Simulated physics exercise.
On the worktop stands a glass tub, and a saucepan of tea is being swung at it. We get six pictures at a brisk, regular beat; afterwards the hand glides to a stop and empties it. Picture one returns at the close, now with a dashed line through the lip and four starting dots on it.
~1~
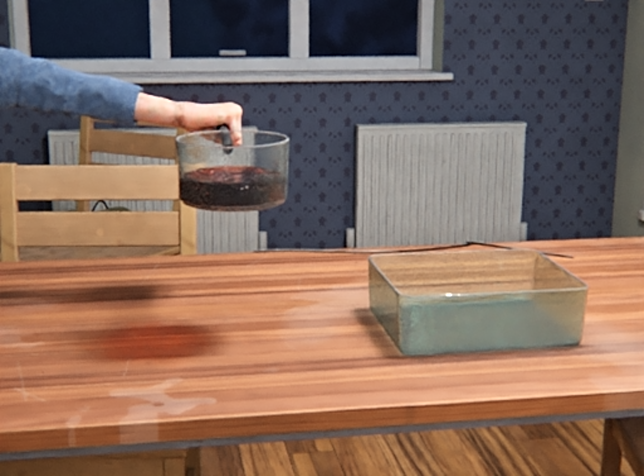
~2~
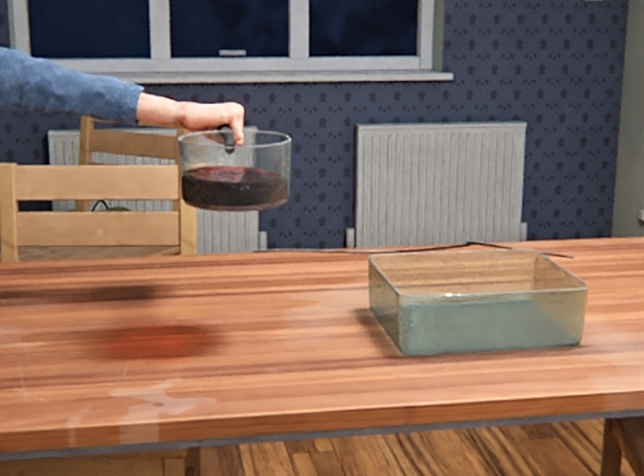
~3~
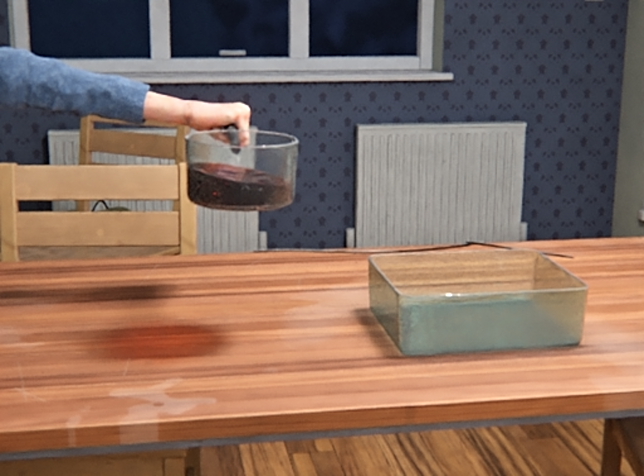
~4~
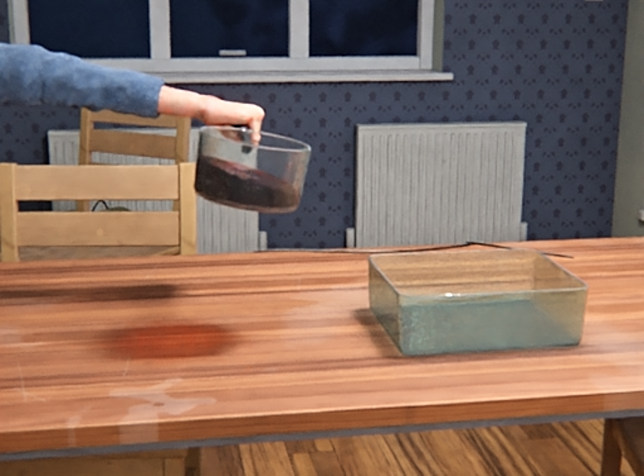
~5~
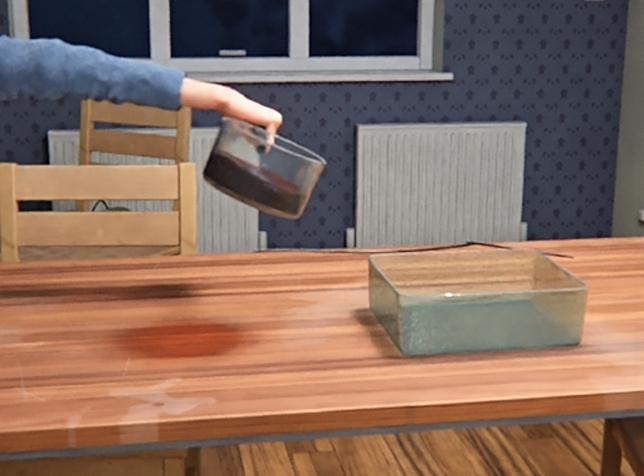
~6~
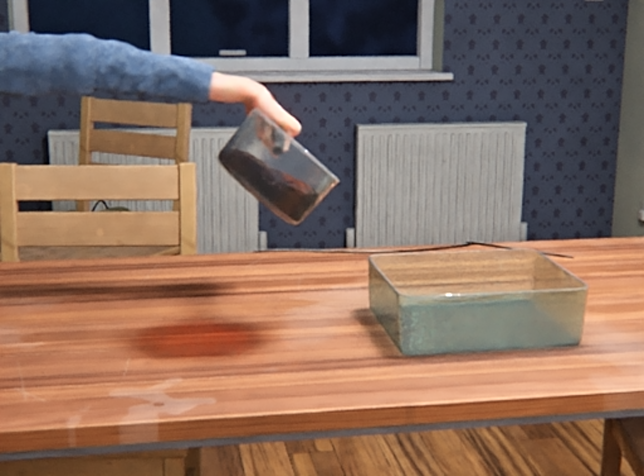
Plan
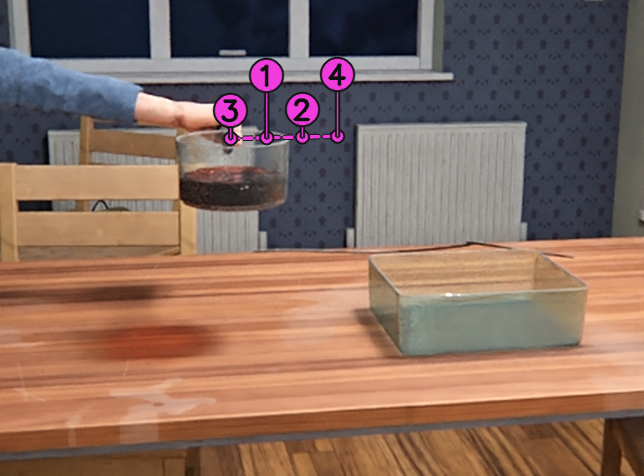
A hand in a blue sleeve, reaching in from the left, holds a clear glass pan of dark reddish-brown tea above a striped wooden worktop, seen from the front by a still camera. A rectangular glass tub of pale blue-green liquid stands at right, with wooden chairs, white radiators and dark patterned wallpaper behind. The pan stays upright at first, then moves right and tilts steadily rightward, more steeply, its tea shifting toward the lower side.
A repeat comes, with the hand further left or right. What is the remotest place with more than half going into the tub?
It is 1.
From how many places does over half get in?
Three of the four.
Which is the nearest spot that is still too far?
It is 3.
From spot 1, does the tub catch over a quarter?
Yes, clearly.
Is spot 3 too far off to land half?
Yes.
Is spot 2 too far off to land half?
No.
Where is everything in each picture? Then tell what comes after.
Upright, lip at (286, 137); tub from (398, 354) to (581, 344); nothing has left yet.
Upright, lip at (288, 137); nothing has left yet.
Upright, lip at (295, 138); nothing has left yet.
Tipped about 10°, lip at (308, 146); nothing has left yet.
Tipped about 24°, lip at (323, 160); nothing has left yet.
Tipped about 41°, lip at (336, 178); nothing has left yet.
On the marked copy, 1 at (266, 137); 2 at (302, 137); 3 at (230, 138); 4 at (337, 136).
For spot 1, about 74 % lands in the tub, 7 % falls short and 19 % goes beside or beyond.
For spot 2, about 71 % lands in the tub, 4 % falls short and 25 % goes beside or beyond.
For spot 3, about 16 % lands in the tub, 81 % falls short and 3 % goes beside or beyond.
For spot 4, about 68 % lands in the tub, 2 % falls short and 30 % goes beside or beyond.
